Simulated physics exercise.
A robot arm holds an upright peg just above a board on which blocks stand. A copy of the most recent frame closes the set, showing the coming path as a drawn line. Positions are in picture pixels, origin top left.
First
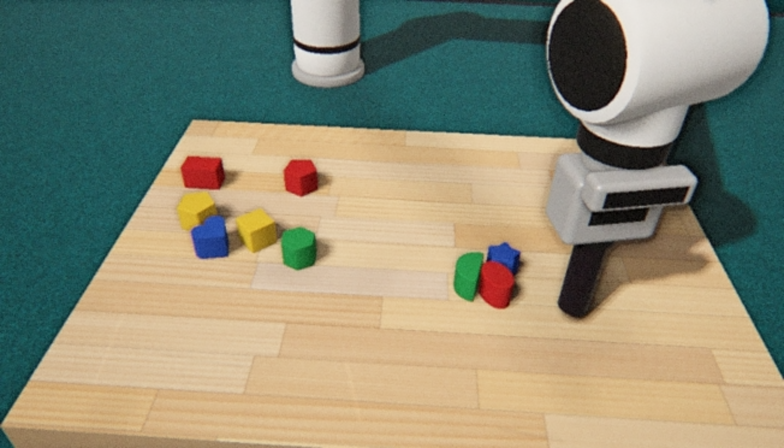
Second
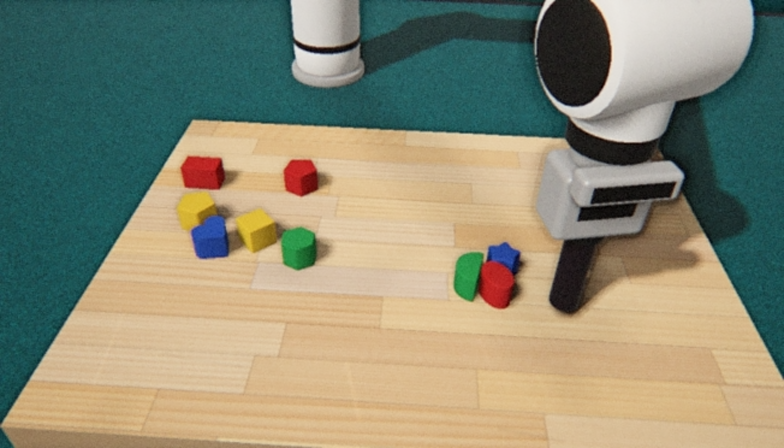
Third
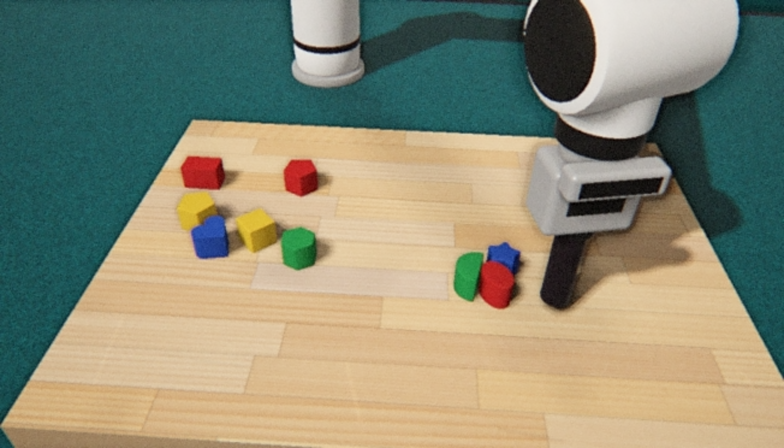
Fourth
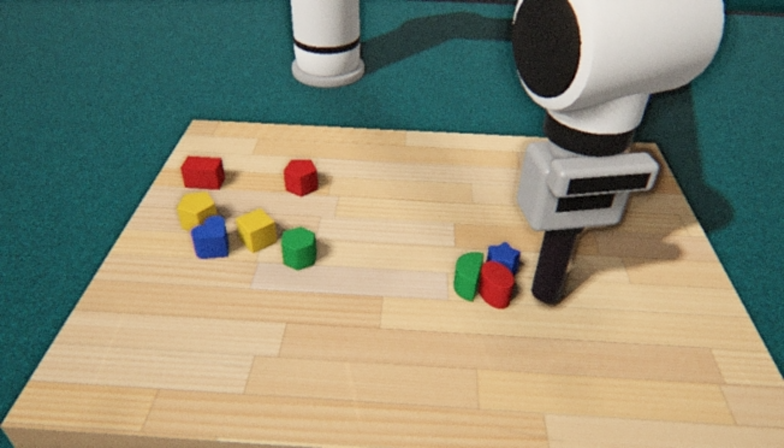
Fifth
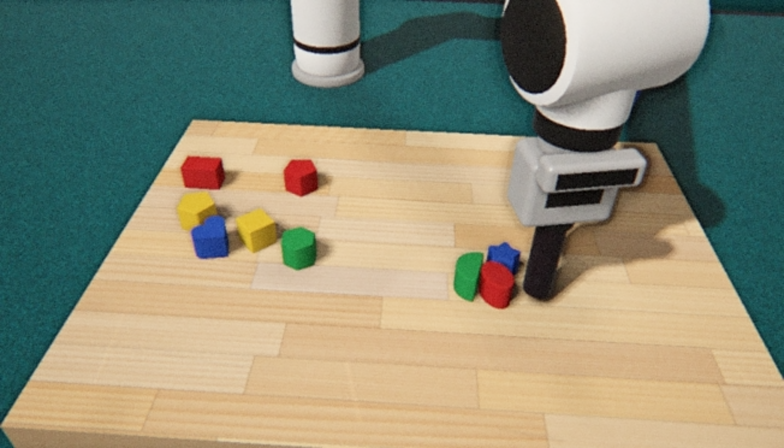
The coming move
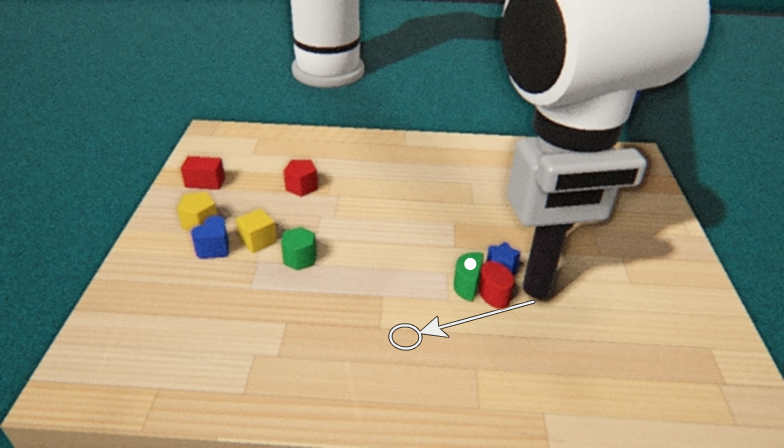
A robot arm moving an upright black peg slowly left above a wooden board, nearing green, red and blue blocks that stay still.
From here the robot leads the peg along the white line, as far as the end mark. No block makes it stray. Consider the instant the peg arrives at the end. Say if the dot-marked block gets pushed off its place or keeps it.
By then it is displaced.
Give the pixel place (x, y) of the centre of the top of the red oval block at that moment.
Located at (472, 275).
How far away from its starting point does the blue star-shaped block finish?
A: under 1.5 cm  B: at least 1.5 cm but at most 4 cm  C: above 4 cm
My answer is option A.
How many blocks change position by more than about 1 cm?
The way I see it, the answer is two.
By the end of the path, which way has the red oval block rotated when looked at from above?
The block turns clockwise.
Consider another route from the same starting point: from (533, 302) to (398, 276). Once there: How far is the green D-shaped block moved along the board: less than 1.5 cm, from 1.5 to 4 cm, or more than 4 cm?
More than 4 cm.
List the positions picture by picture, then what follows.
Peg's lower end at (572, 306); green D-shaped block at (470, 264); red oval block at (498, 274); blue star-shaped block at (504, 252), in the first picture.
Peg at (563, 302); blocks still, in the second picture.
Peg at (554, 297); blocks still, in the third picture.
Peg at (545, 293); blocks still, in the fourth picture.
Peg at (537, 289); green D-shaped block at (470, 264); red oval block at (498, 274); blue star-shaped block at (504, 252), in the fifth picture.
Drawn move, from (533, 302) directly to (405, 337); the dot is on the green D-shaped block.
The first path, step by step. One third of the way, peg at (494, 300); green D-shaped block at (459, 258), turned 15° clockwise; red oval block at (477, 274), turned 65° clockwise.
Two thirds of the way, peg at (452, 312); green D-shaped block at (457, 257), turned 20° clockwise; red oval block at (472, 275), turned 80° clockwise.
At the end, peg at (406, 324); green D-shaped block at (457, 257), turned 20° clockwise; red oval block at (472, 275), turned 80° clockwise; blue star-shaped block still.
